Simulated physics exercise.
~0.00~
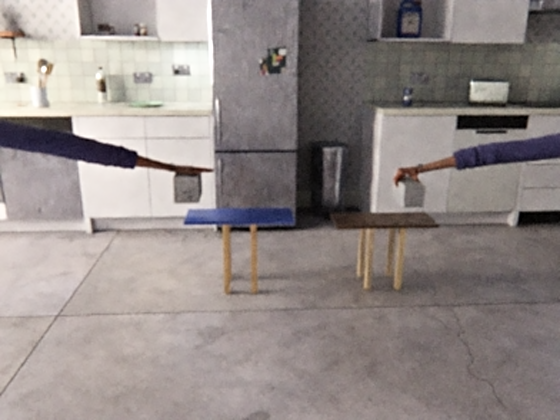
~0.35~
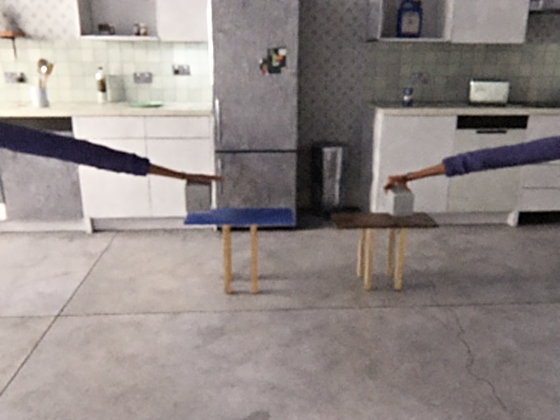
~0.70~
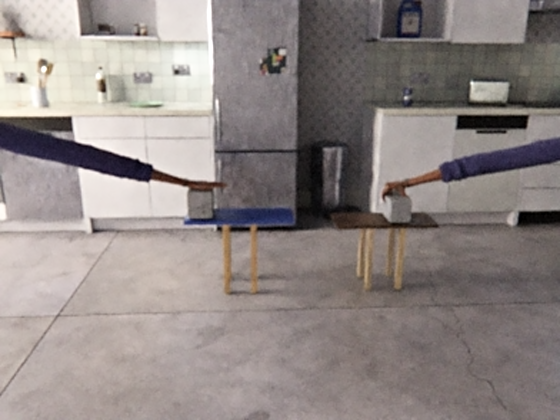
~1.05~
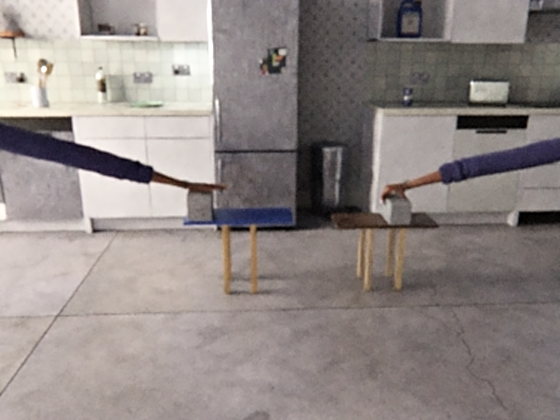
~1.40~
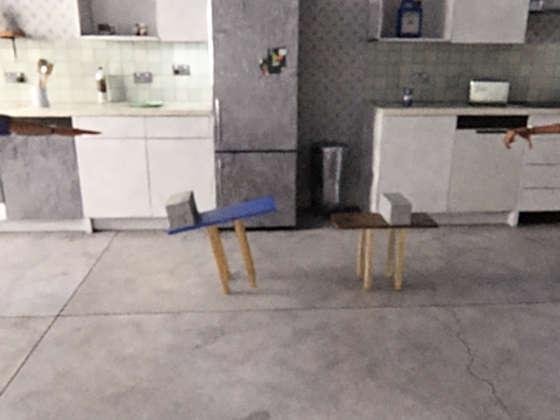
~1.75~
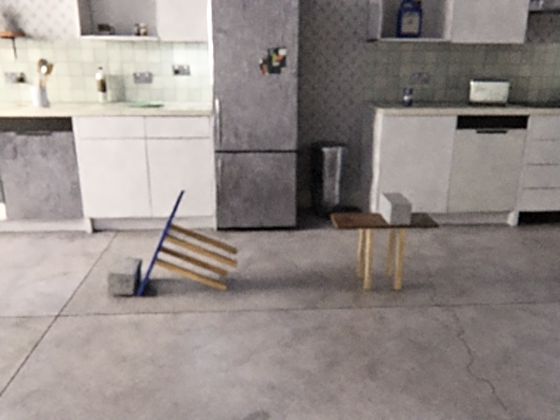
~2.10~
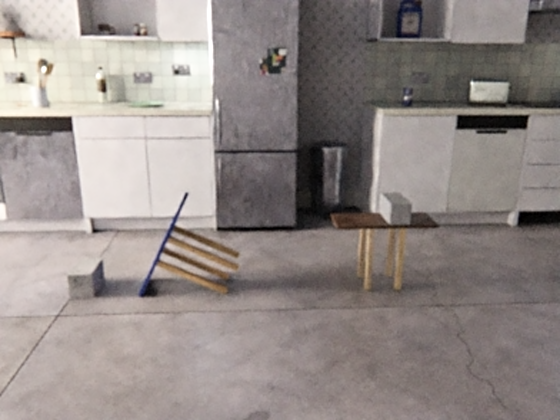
The footage shows two hands lowering grey blocks onto a small blue table and a small brown one, then drawing away. The blue table tips over to the left, its block sliding to the floor and coming to rest beside it, while the brown table stays upright with its block on top.
